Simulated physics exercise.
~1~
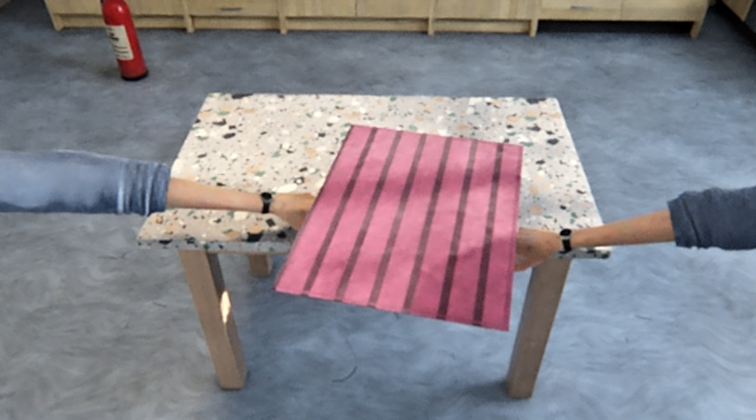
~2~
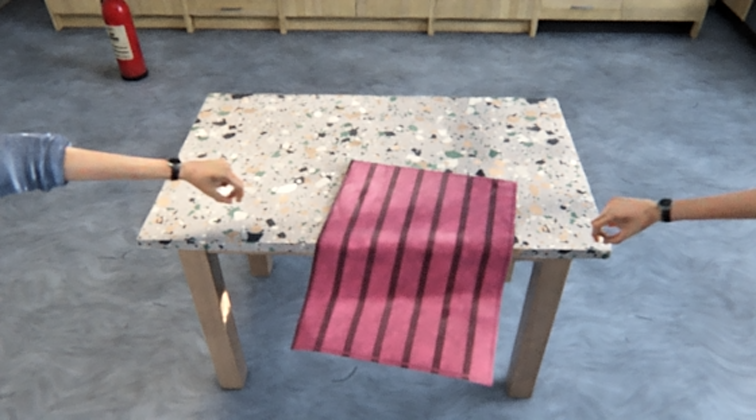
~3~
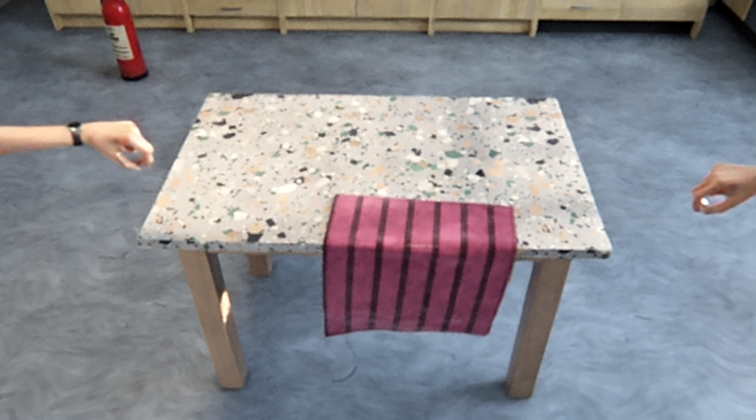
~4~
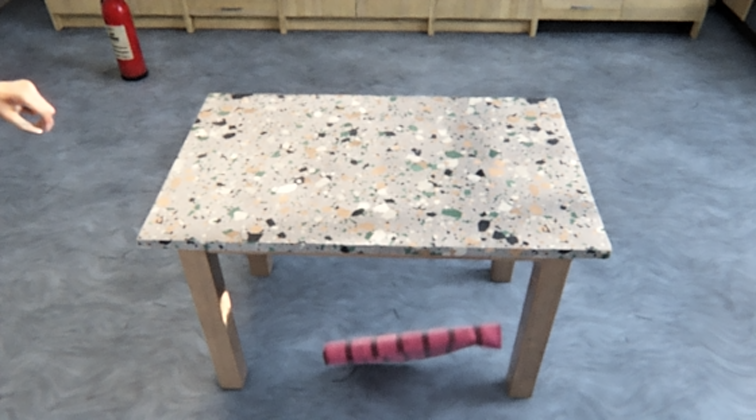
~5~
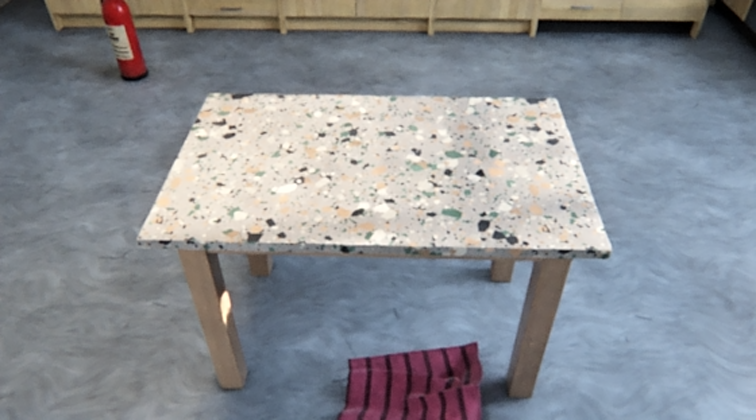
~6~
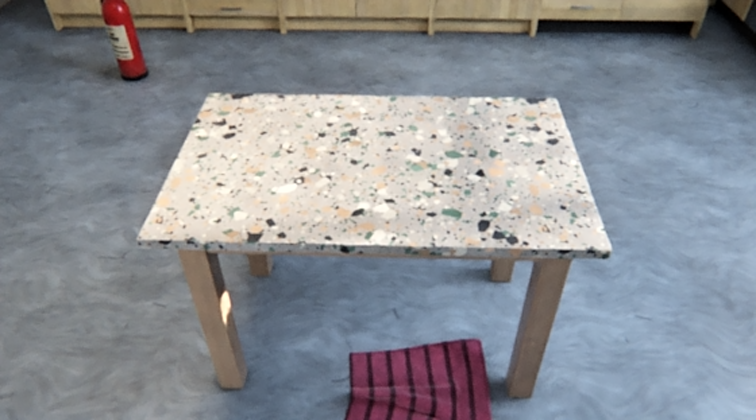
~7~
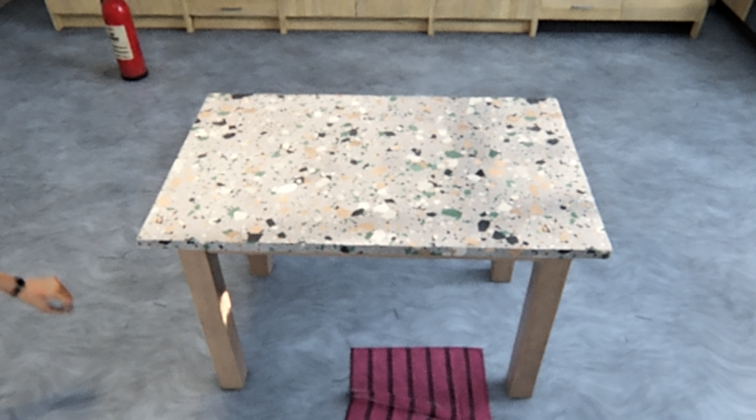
At first, two hands hold a pink cloth with dark stripes over the front edge of a speckled table, with a red fire extinguisher standing behind. The hands let go and draw apart, leaving the cloth draped partly on the tabletop and partly hanging down in front. It slides forward over the edge, with less and less of it on top. Then it slips off completely and drops, bunched into a narrow roll, toward the floor. It ends lying on the blue-grey floor below the front edge, while a hand appears at the left.
